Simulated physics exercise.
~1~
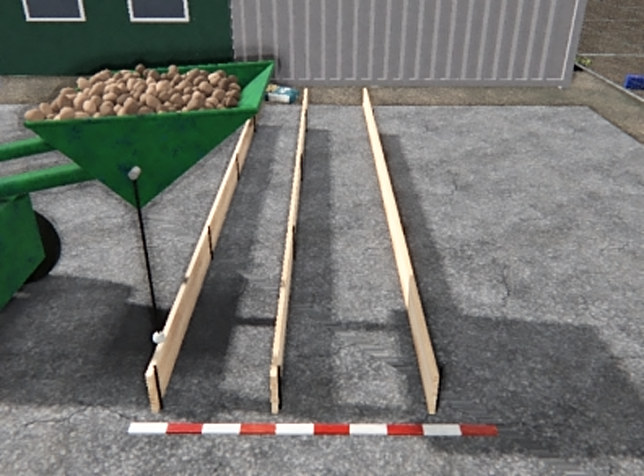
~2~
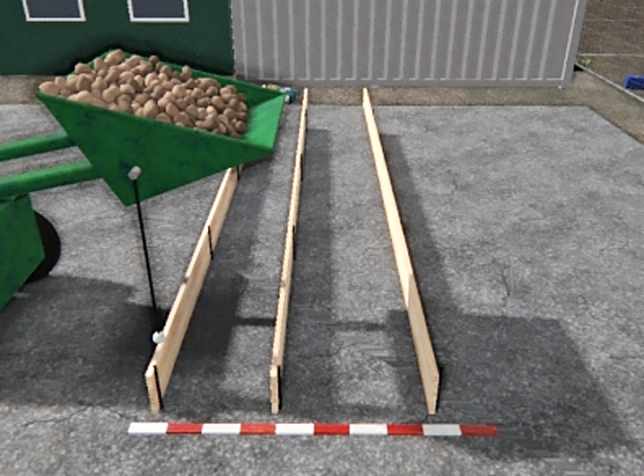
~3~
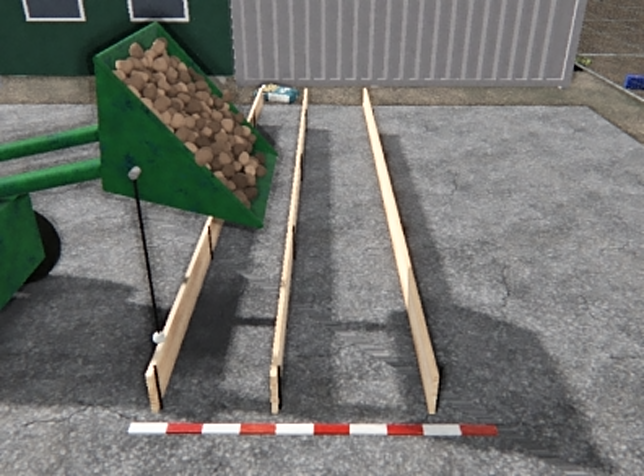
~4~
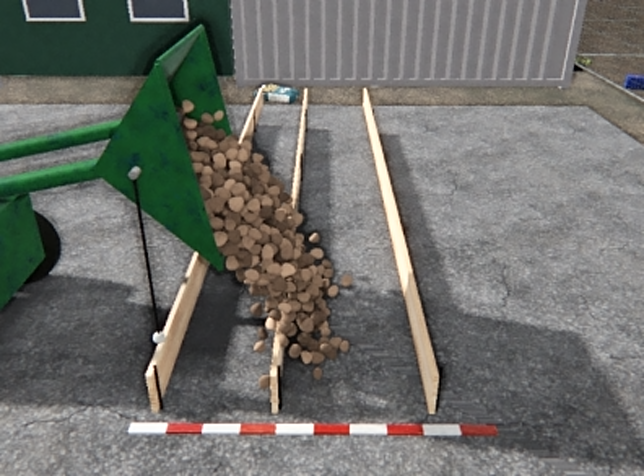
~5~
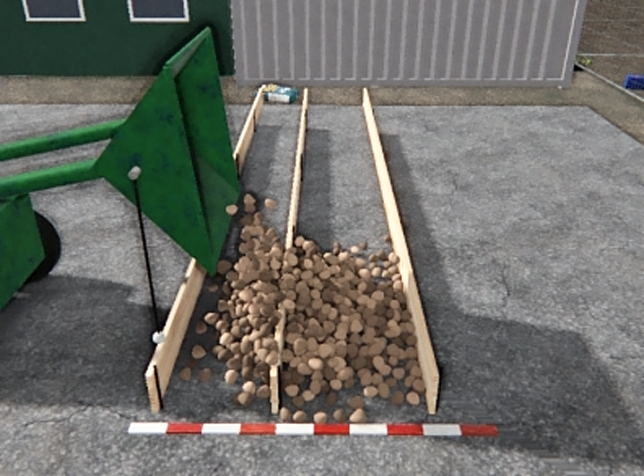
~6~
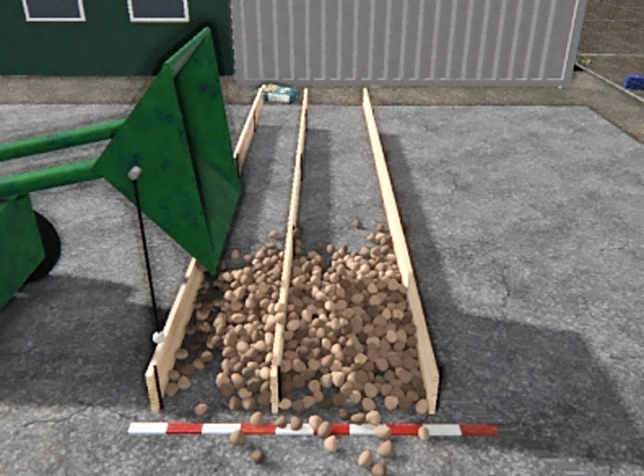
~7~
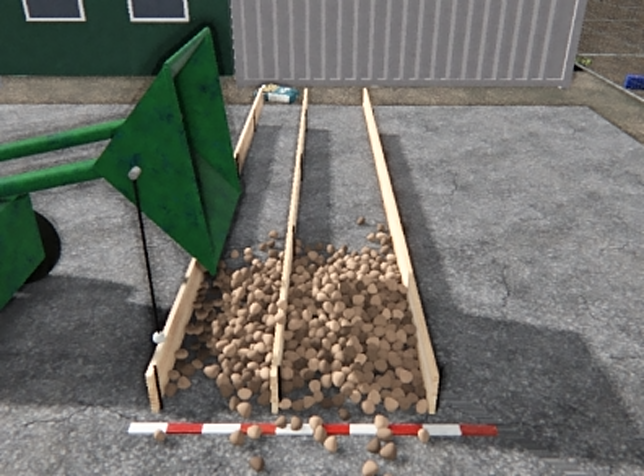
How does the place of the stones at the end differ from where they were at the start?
At the start the stones are heaped in the raised green bucket at the upper left. At the end they lie lower and further right on the ground, mostly spread between the wooden planks, with a few around the striped staff.
